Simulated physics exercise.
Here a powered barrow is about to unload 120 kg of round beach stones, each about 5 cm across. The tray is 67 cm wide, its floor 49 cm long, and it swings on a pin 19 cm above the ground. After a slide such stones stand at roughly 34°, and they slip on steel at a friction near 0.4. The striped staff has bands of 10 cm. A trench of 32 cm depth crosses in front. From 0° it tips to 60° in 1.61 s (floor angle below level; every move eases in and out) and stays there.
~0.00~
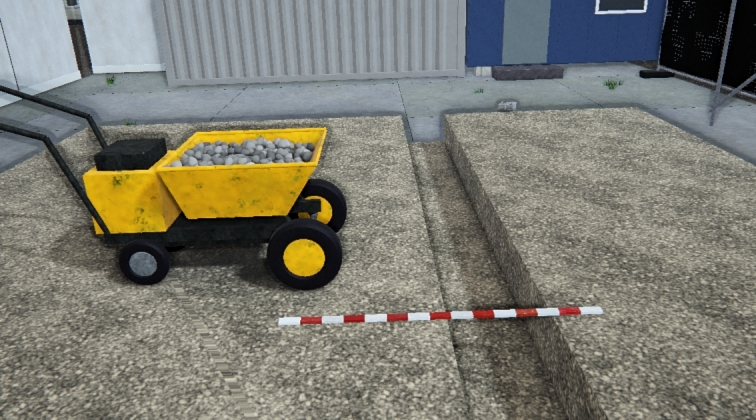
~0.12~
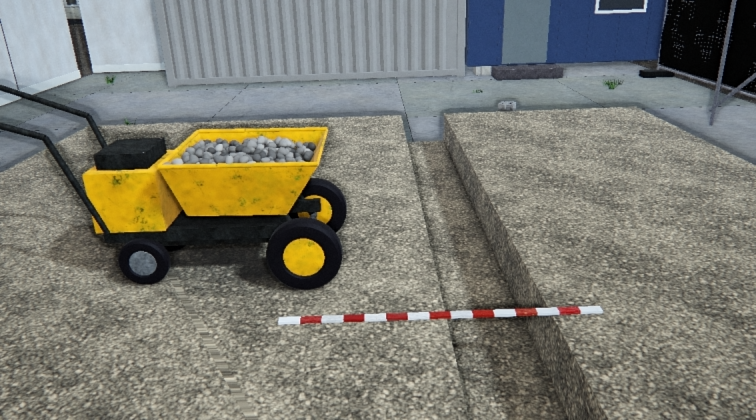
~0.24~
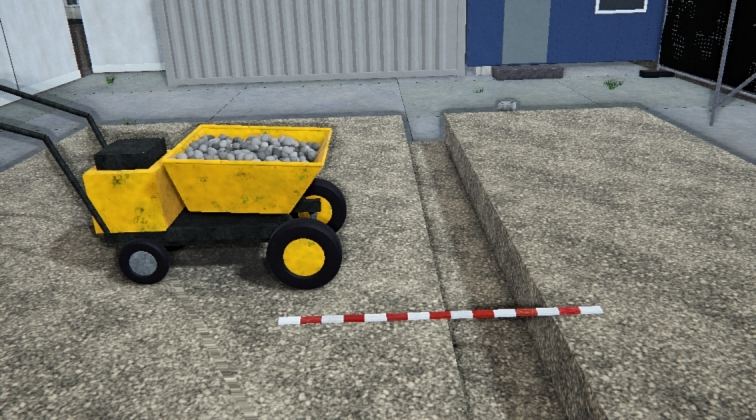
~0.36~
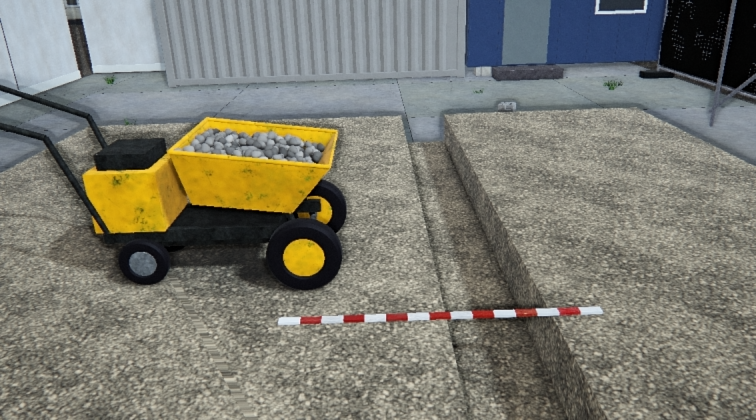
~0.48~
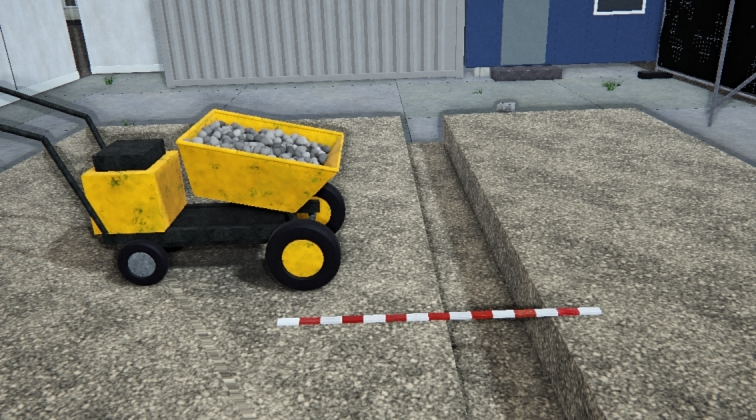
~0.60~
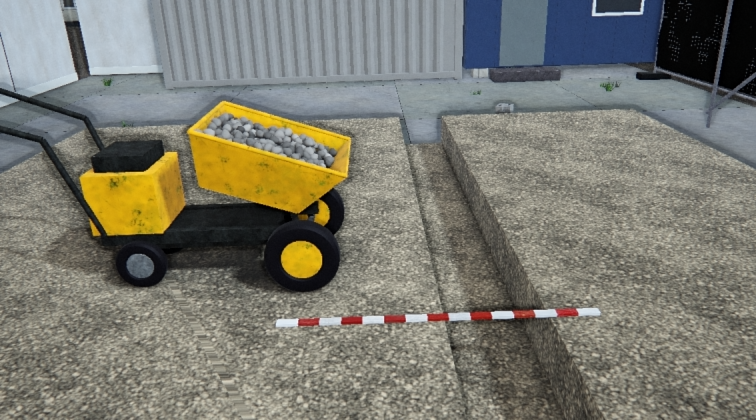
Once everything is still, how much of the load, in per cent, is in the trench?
Some 51 per cent of it.
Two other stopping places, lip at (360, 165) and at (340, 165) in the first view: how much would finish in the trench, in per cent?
Near 75 per cent from the first place, 75 from the second.
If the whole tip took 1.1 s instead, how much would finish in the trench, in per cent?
It would be near 55 per cent.
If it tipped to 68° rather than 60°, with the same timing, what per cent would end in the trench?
Then about 80 per cent.
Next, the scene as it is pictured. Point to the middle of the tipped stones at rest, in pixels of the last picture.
Near (456, 298).
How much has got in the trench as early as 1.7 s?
Some 15 per cent.
After 1.2 s the floor is at 51°; 99 % in the tray, 1 % short of the trench; the foremost stones are at (389, 191).
After 1.7 s the floor is at 60°; 72 % in the tray, 16 % short of the trench, 13 % in the trench; the foremost stones are at (492, 310).
After 2.1 s the floor is at 60°; 51 % in the tray, 17 % short of the trench, 32 % in the trench; the foremost stones are at (513, 302).
After 4.0 s the floor is at 60°; 26 % in the tray, 22 % short of the trench, 51 % in the trench; the foremost stones are at (515, 310).
